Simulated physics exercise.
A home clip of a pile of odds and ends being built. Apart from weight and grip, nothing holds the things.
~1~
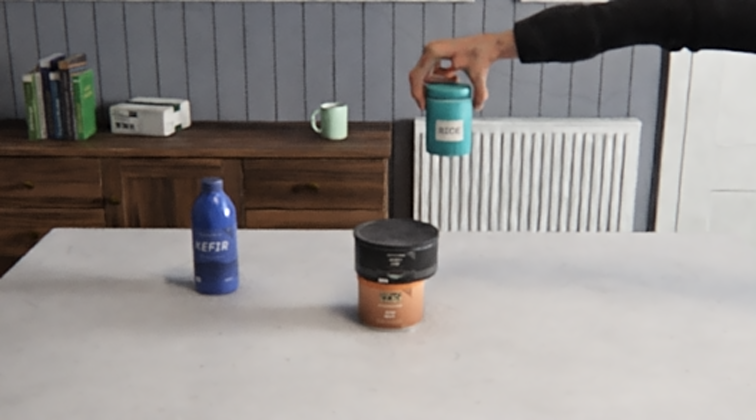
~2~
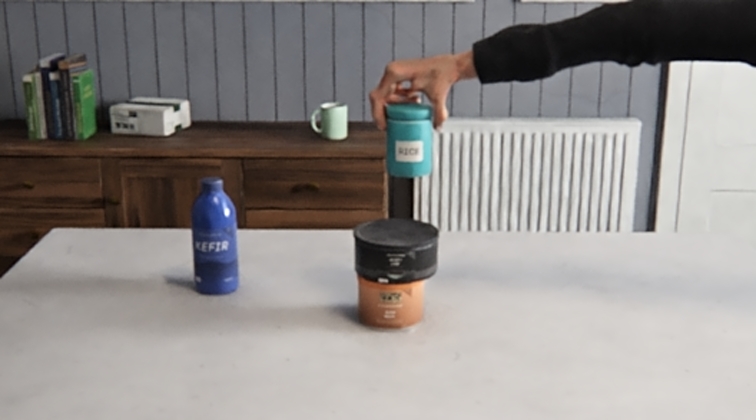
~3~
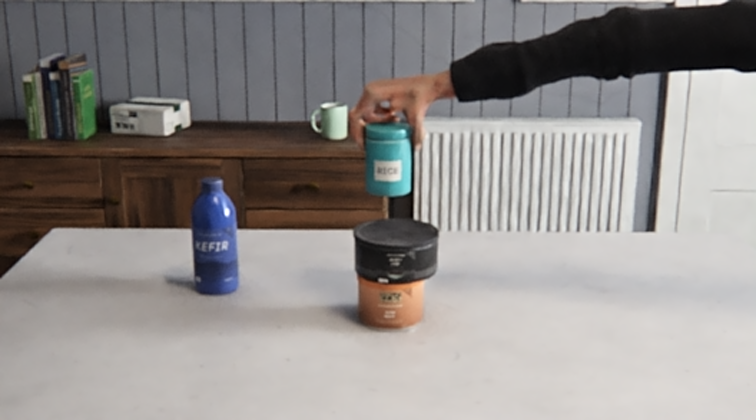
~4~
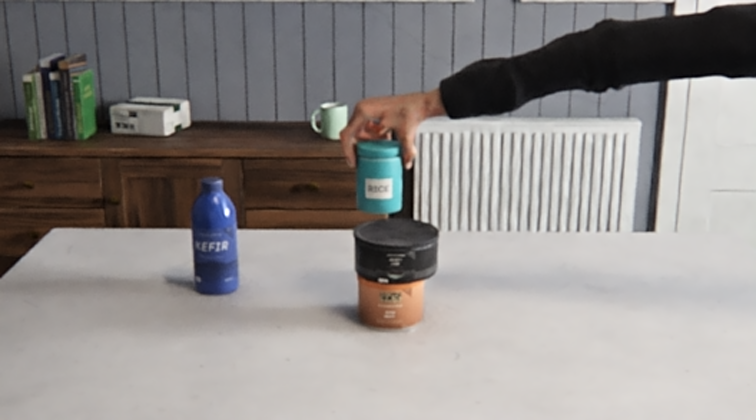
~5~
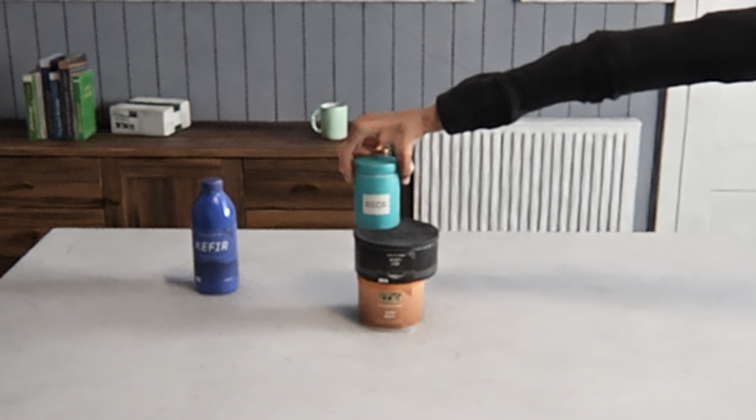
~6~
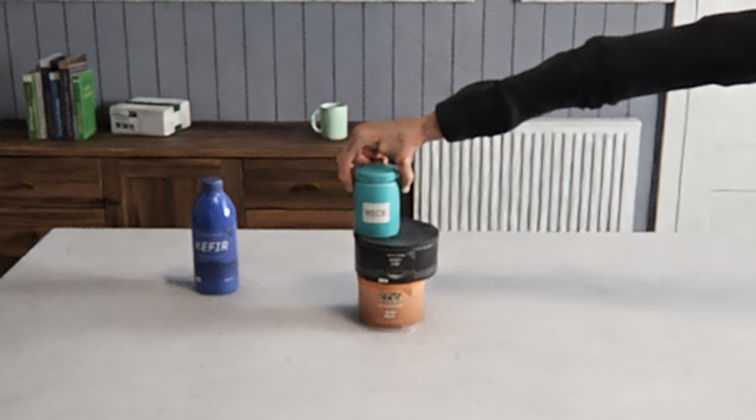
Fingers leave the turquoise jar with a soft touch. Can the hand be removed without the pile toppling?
Yes, the pile stays balanced.
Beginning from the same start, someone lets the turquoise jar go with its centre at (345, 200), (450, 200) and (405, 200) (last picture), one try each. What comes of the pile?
The pile goes down at first, goes down second and does not fall third.
Then, 0.50 s after the last picture, nothing has stirred.
Then, 1.20 s after the last picture, turquoise jar resting near (377, 201).
At rest, all 4 in place. Seen from the same camera at the end, turquoise jar near (377, 201). The pile keeps its balance.
